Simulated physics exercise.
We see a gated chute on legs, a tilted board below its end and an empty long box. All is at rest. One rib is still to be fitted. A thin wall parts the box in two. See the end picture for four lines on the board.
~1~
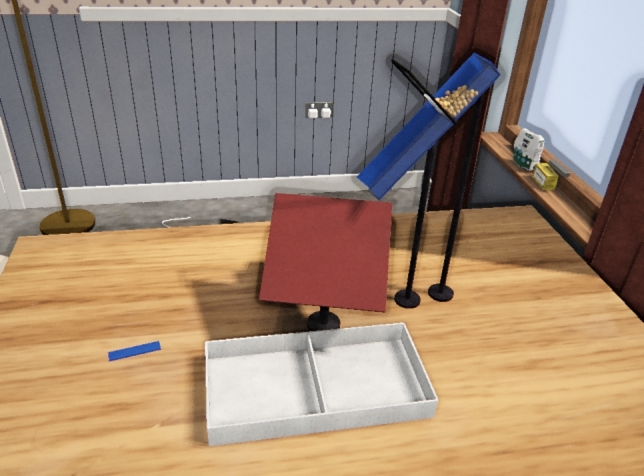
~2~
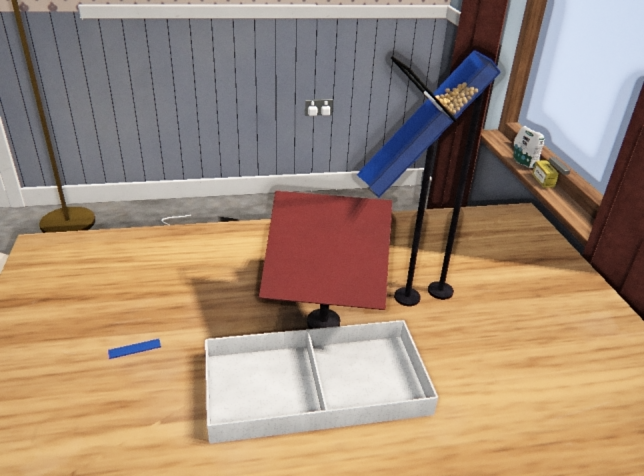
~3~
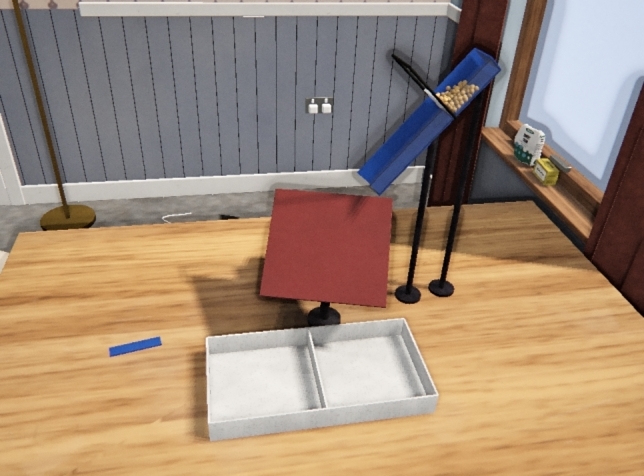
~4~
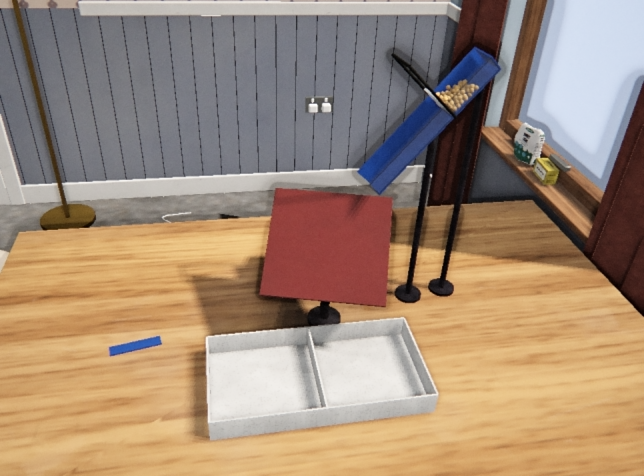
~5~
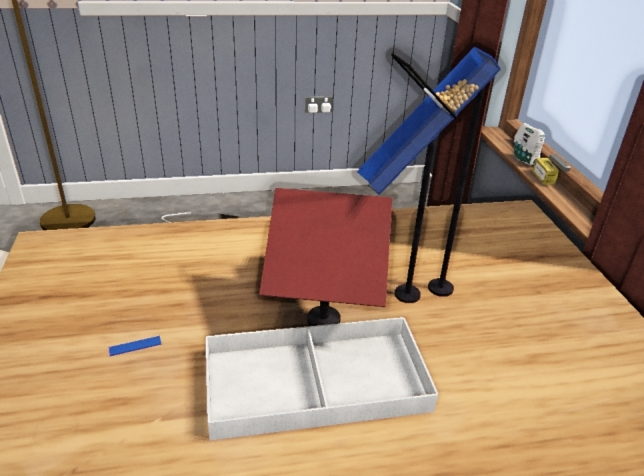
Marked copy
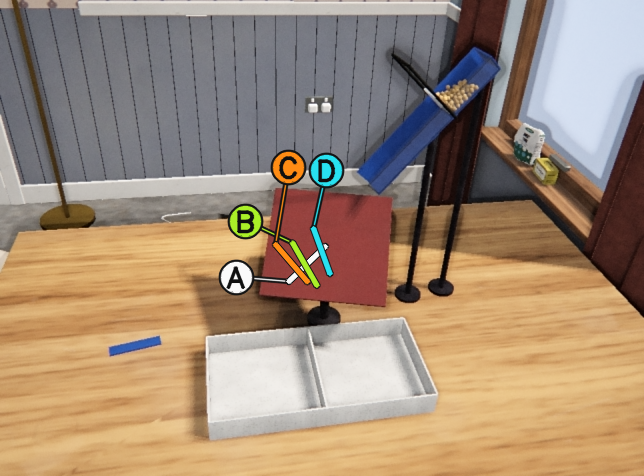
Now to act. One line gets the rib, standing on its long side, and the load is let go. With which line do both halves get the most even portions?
Choose C.
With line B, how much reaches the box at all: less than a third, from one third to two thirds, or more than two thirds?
Line B gives more than two thirds.
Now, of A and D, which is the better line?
A it is.
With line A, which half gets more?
More lands on the left.
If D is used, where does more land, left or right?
The right half.
On the marked copy, line A from (325, 246) to (288, 281); line B from (292, 243) to (316, 285); line C from (275, 244) to (307, 281); line D from (313, 228) to (329, 273).
With A, of what is caught, the larger part in the left half, roughly a quarter in the right.
With B, of what is caught, about a tenth in the left half, almost all in the right.
With C, of what is caught, roughly half in the left half, roughly half in the right.
With D, of what is caught, about a tenth in the left half, almost all in the right.
